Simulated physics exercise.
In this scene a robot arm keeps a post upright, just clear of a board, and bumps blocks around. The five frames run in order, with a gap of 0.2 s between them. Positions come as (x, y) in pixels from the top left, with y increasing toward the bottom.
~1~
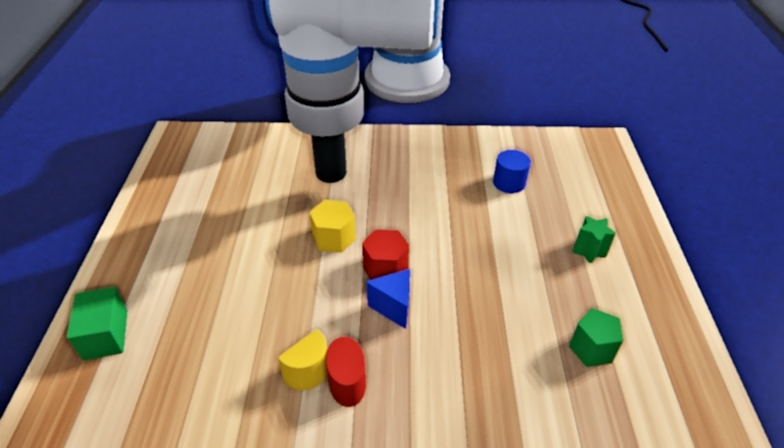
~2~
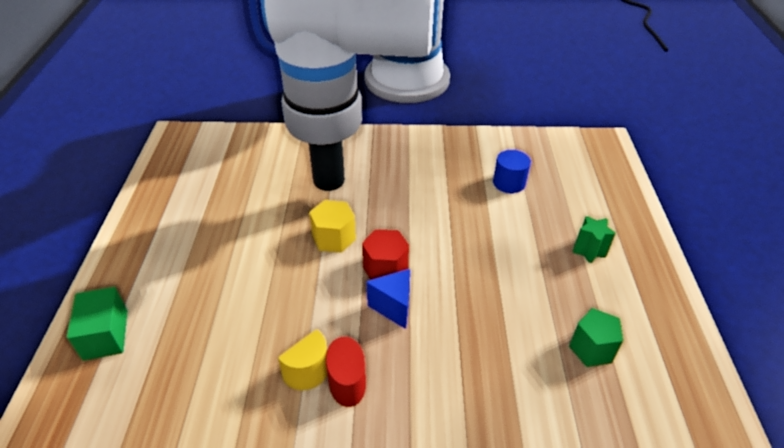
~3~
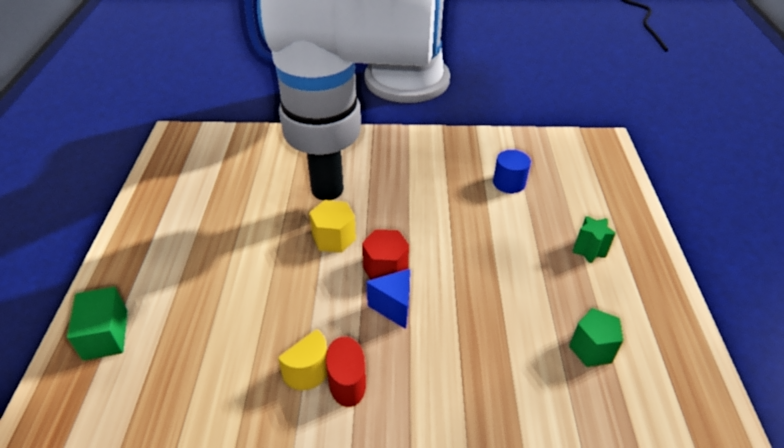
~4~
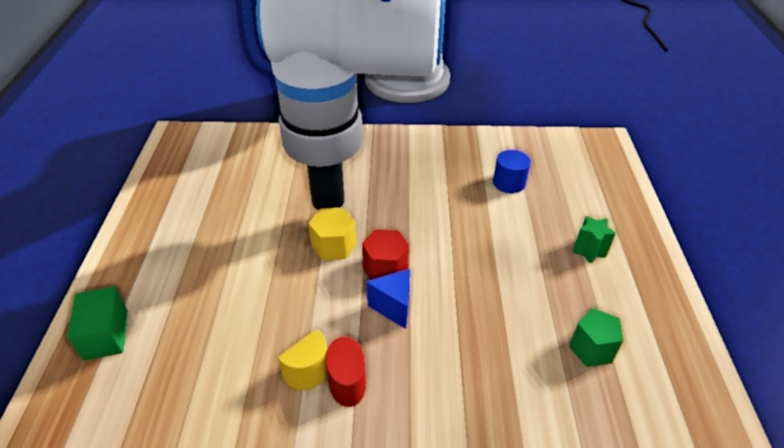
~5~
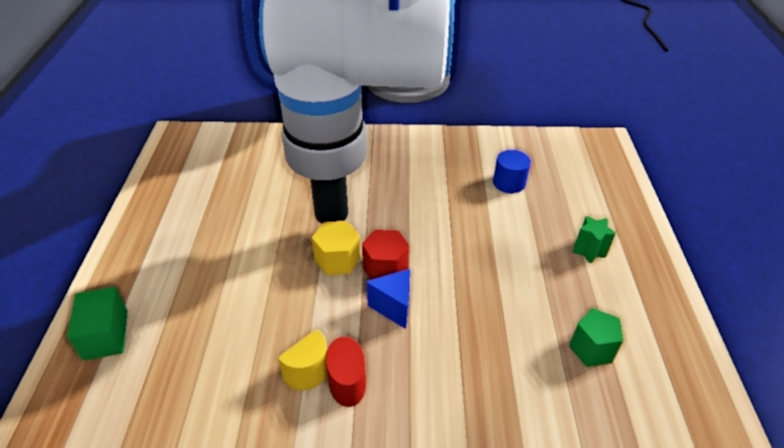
Robot arm lowering its black post toward a yellow hexagonal block and nudging it slightly nearer the viewer, beside a red block.
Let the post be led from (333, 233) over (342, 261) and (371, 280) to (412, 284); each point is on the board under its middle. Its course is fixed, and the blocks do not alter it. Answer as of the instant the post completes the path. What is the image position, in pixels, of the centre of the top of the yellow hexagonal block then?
That would be at about pixel (346, 284).
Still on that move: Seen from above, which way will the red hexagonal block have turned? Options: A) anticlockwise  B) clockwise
It's A.
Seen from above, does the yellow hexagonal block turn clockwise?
Final answer: Yes.
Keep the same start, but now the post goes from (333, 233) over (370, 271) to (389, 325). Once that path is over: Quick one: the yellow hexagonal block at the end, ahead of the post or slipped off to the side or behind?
The post has lost it.
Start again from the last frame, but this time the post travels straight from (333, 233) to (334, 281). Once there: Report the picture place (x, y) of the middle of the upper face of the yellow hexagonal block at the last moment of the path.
It ends at (345, 287).
What follows on the original path. One third of the way, post at (341, 244); yellow hexagonal block at (342, 267).
Two thirds of the way, post at (371, 262); yellow hexagonal block at (346, 284), turned 25° clockwise; red hexagonal block at (410, 247), turned 35° anticlockwise; blue triangular piece at (395, 289), turned 20° anticlockwise.
At the end, post at (413, 267); yellow hexagonal block at (346, 284), turned 25° clockwise; red hexagonal block at (444, 242), turned 80° anticlockwise; blue triangular piece at (403, 290).
